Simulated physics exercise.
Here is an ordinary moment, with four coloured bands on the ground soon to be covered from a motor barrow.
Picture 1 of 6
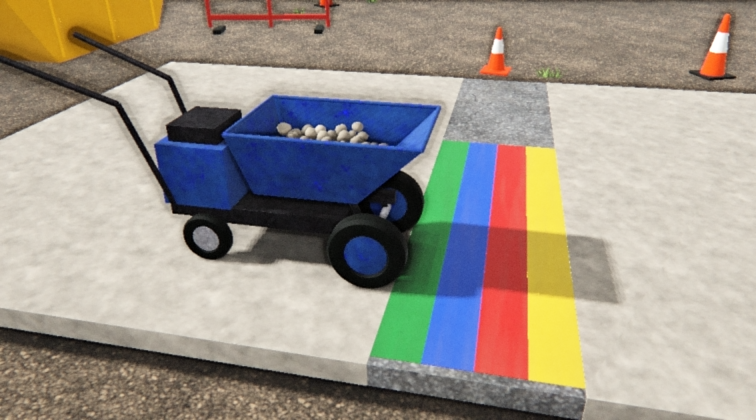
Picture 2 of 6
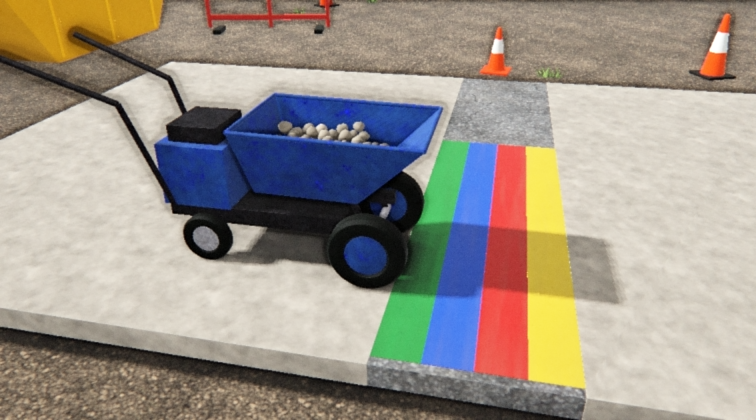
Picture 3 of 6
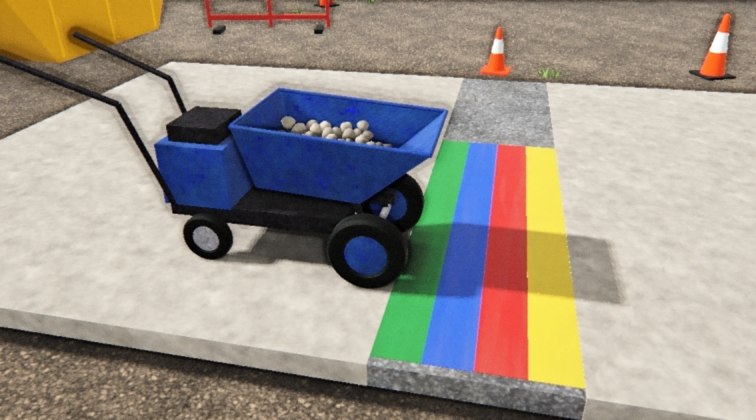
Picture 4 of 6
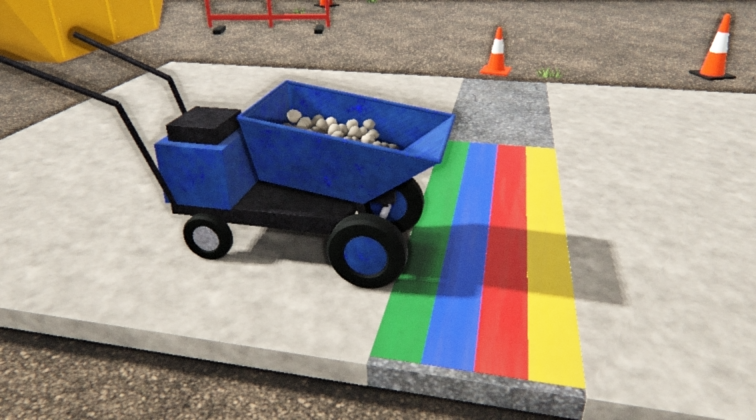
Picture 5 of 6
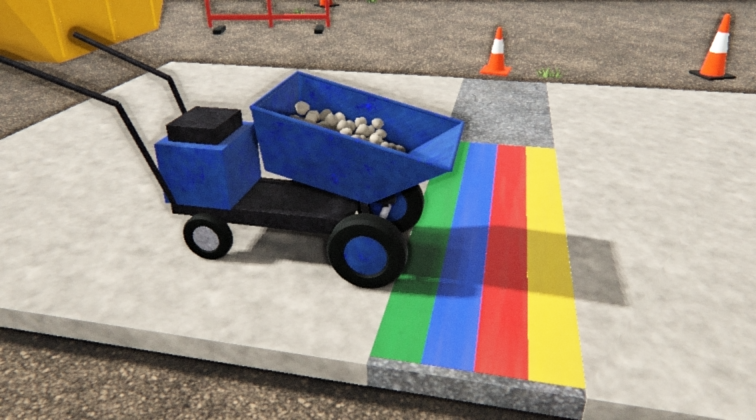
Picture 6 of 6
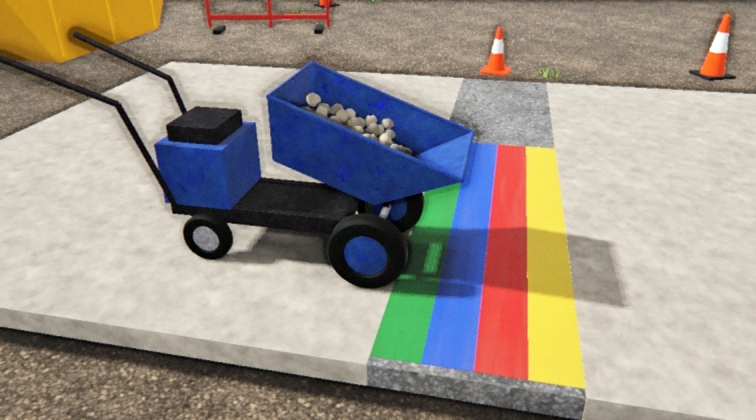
On a concrete slab beside coloured strips, a blue barrow's pebble-filled skip gradually tilts right.
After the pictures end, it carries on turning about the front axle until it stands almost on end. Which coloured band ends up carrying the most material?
The yellow band.
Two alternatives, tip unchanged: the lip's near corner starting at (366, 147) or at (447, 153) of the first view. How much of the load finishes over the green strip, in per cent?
Try 1 about 0 %, try 2 about 0 %.
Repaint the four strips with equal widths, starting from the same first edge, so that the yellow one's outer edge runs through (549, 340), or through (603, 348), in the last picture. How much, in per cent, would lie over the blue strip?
The first one comes out at 0 percent, while the second comes out at 0 percent.
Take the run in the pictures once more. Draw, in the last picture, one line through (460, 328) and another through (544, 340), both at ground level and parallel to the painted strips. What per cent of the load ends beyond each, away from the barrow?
I'd put it near 80 in a hundred, then near 50 in a hundred.
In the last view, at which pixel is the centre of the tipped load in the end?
It settles centred around (557, 271).
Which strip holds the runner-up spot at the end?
I'd say that red strip.
Shortly afterwards, skip tipped steeply; the whole lot in the skip.
Next, skip tipped right over; near two thirds in the skip; near a quarter over the red strip; near a quarter over the yellow strip.
Some moments later, skip tipped right over; near a quarter in the skip; near a quarter over the red strip; near a third over the yellow strip; near a quarter off the paint.
In the end, skip tipped right over; near a quarter in the skip; none at all over the green strip; none at all over the blue strip; near a quarter over the red strip; near a third over the yellow strip; near a quarter off the paint.
